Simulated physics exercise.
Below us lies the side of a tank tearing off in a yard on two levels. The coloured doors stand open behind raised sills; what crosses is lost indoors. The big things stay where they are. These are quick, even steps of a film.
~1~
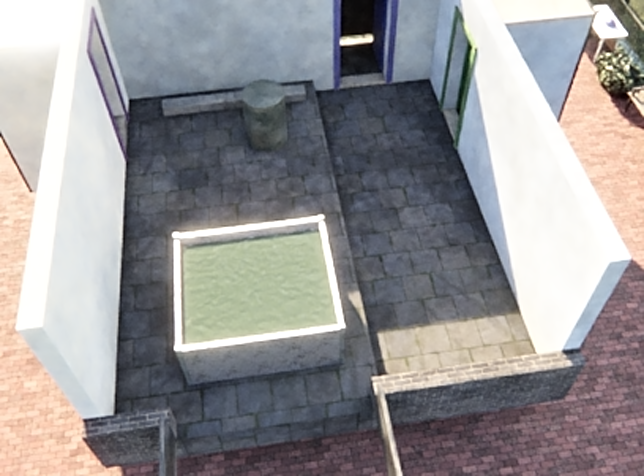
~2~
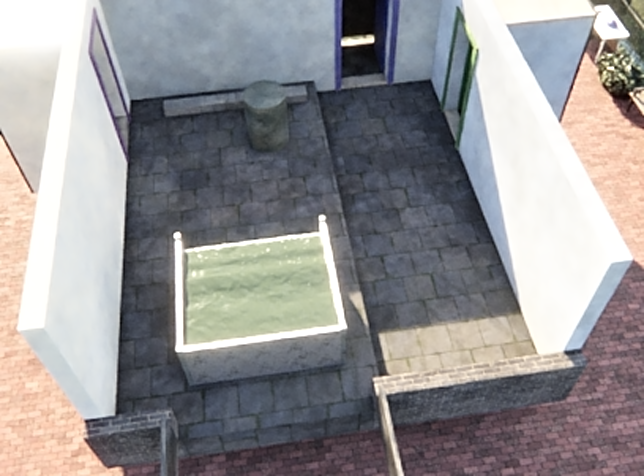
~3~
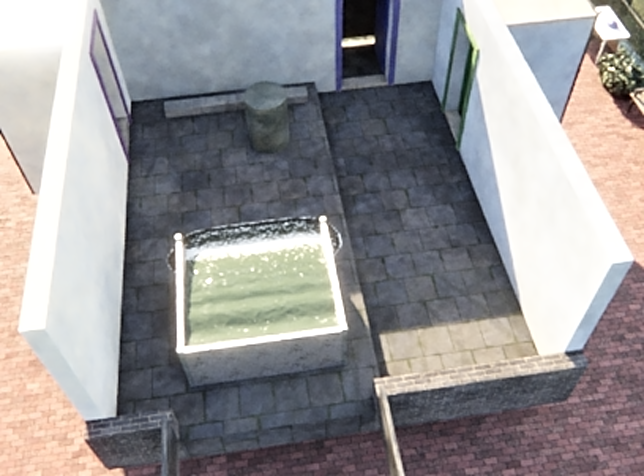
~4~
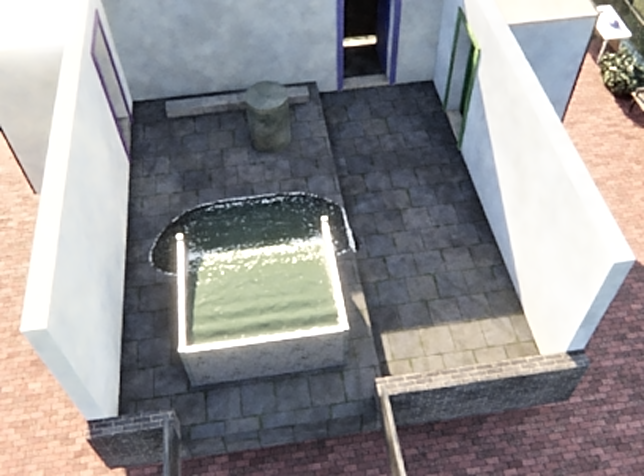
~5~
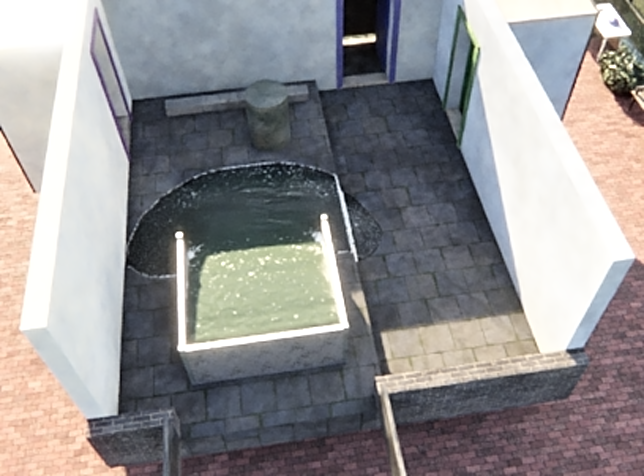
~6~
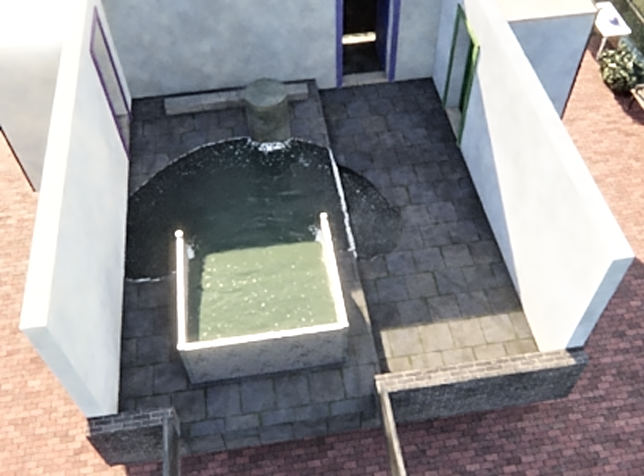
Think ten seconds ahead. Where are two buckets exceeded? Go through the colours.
One by one: The green door takes more than that; the purple door takes more than that; the blue door takes more than that.
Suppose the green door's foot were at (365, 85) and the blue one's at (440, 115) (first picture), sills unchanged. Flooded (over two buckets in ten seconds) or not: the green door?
Then: The green one takes more.
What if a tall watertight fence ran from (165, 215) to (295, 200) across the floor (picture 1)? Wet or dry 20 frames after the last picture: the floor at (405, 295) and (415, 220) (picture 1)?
As listed: Free of water, awash.
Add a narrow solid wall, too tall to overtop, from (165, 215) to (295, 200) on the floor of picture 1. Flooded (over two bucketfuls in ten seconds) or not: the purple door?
Then: The purple door stays under.
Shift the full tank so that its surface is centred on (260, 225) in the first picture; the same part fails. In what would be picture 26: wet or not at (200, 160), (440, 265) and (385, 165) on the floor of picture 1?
As listed: Awash, clear, wet.
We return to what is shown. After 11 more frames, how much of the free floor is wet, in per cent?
About 60 per cent.
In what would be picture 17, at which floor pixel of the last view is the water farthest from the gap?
Around (426, 82).
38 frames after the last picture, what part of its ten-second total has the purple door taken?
Roughly 100 per cent.
A moment on, water covers 50 % of the floor; the green door not reached, the purple door wet at the sill, nothing in, the blue door not reached.
Next, water covers 60 % of the floor; the green door wet at the sill, nothing in, the purple door wet at the sill, nothing in, the blue door over two buckets in.
Then, water covers 60 % of the floor; the green door over two buckets in, the purple door over two buckets in, the blue door far over two buckets in.
Later, water covers 80 % of the floor; the green door far over two buckets in, the purple door far over two buckets in, the blue door far over two buckets in.
In the end, water covers 95 % of the floor; the green door far over two buckets in, the purple door far over two buckets in, the blue door far over two buckets in.
